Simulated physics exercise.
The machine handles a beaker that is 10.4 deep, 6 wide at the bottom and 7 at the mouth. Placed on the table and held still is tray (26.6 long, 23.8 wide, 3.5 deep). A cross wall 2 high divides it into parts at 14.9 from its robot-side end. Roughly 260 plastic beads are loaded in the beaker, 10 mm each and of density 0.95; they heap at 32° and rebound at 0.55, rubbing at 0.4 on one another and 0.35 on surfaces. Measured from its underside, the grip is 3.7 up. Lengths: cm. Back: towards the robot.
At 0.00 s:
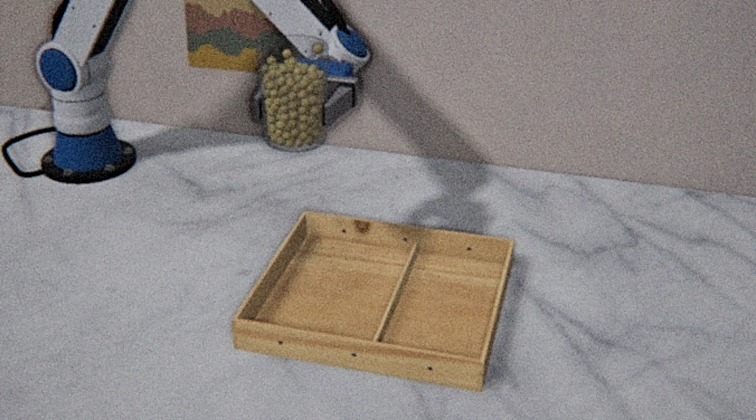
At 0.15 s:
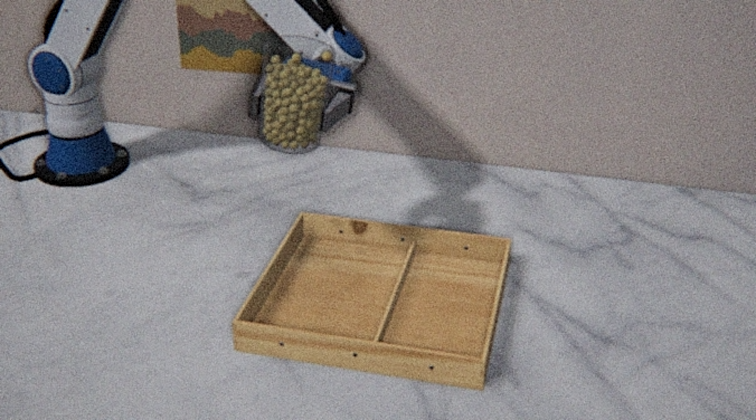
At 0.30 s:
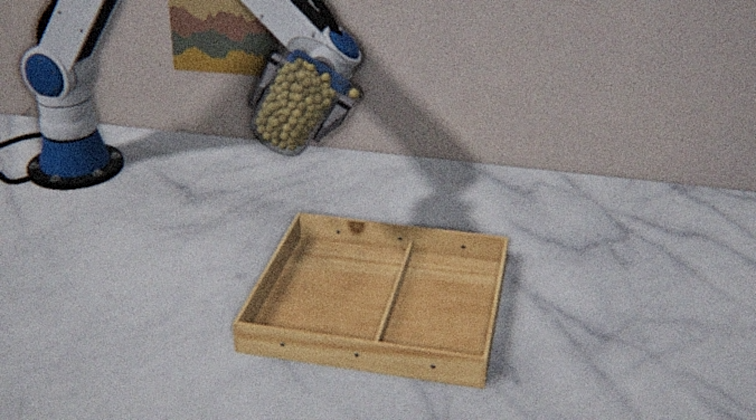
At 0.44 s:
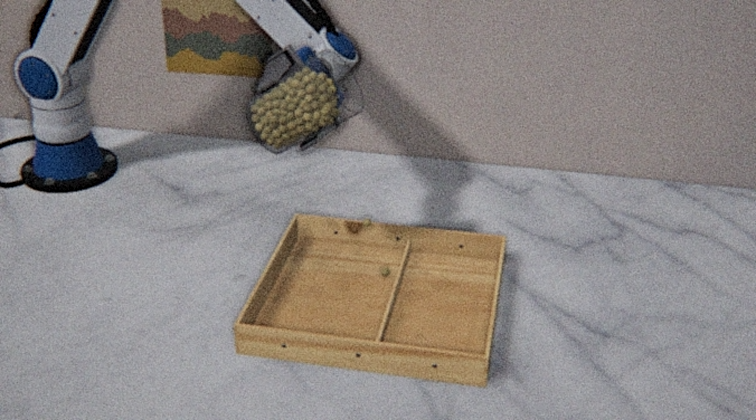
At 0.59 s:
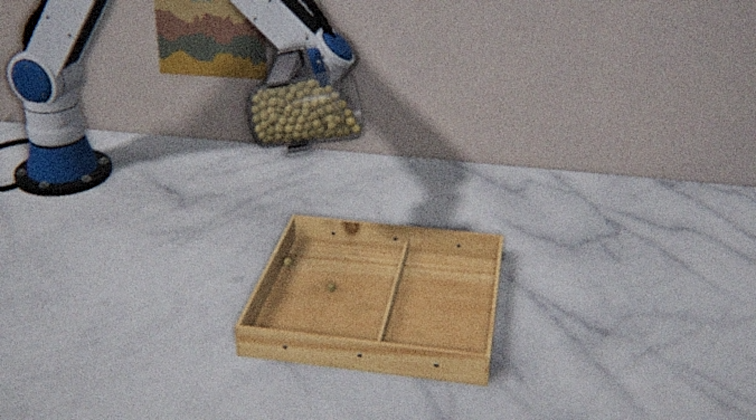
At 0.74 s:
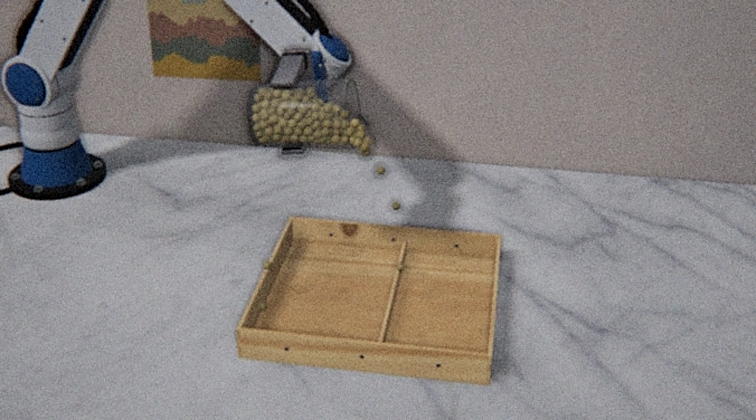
The clip opens on a robot arm holding a clear beaker full of pale beads upright behind a two-part wooden tray on a marble surface. The arm tips the beaker steadily to the right until it lies nearly sideways, as first a couple of stray beads, then several more, leave it.
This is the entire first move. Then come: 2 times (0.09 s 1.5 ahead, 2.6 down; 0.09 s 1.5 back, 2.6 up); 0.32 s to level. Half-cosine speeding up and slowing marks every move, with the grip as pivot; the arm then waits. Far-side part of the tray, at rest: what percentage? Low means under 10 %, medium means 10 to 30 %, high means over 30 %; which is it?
It is medium.
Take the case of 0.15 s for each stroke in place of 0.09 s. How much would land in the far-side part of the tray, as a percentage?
About 10 per cent in that case.
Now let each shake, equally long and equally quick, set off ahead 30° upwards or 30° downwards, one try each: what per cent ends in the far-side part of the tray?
First try some 65 %, second try some 35 %.
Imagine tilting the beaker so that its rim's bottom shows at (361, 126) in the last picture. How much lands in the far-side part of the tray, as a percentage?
5 %.
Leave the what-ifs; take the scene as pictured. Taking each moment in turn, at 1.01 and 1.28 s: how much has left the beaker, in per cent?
In turn: 10 %, then 25 %.
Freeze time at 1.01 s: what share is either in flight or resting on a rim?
That comes to about 4 per cent, more or less.
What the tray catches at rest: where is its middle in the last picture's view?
Roughly at (445, 309) in the last picture.
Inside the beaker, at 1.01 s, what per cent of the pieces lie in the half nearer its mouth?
Around 40 per cent of it.
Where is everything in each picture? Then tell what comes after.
The first frame shows beaker middle at (294, 95), level; upper third of the load around (293, 79), from x 265 to 320, top at y 50; 260 in the beaker.
The second frame shows beaker middle at (295, 97), tilted 8° forward; upper third of the load around (295, 81), from x 270 to 325, top at y 55.
The third frame shows beaker middle at (298, 100), tilted 29° forward; upper third of the load around (299, 85), from x 260 to 355, top at y 65; 258 in the beaker, 2 in flight or on a rim.
The fourth frame shows beaker middle at (302, 105), tilted 55° forward; upper third of the load around (304, 93), from x 255 to 385, top at y 70; 258 in the beaker, 1 in the robot-side part, 1 in flight or on a rim.
The fifth frame shows beaker middle at (303, 111), tilted 76° forward; upper third of the load around (296, 99), from x 255 to 355, top at y 85; 258 in the beaker, 2 in the robot-side part.
The sixth frame shows beaker middle at (303, 115), tilted 84° forward; upper third of the load around (289, 105), from x 255 to 400, top at y 90; 253 in the beaker, 2 in the robot-side part, 1 in the far-side part, 4 in flight or on a rim.
By 1.01 s, tilted 84° forward, highest piece 24 above the table; 234 in the beaker, 11 in the far-side part, 5 in the robot-side part, 10 in flight or on a rim.
By 1.28 s, tilted 32° forward, highest piece 28 above the table; 200 in the beaker, 39 in the far-side part, 10 in the robot-side part, 1 on the table or floor, 10 in flight or on a rim.
By 1.62 s, level, highest piece 28 above the table; 200 in the beaker, 46 in the far-side part, 11 in the robot-side part, 3 on the table or floor.
By 2.67 s, level, highest piece 28 above the table; 200 in the beaker, 46 in the far-side part, 11 in the robot-side part, 3 on the table or floor.
Final count, 200 in the beaker, 46 in the far-side part, 11 in the robot-side part, 3 on the table or floor. That is 18 % in the far-side part of the tray.
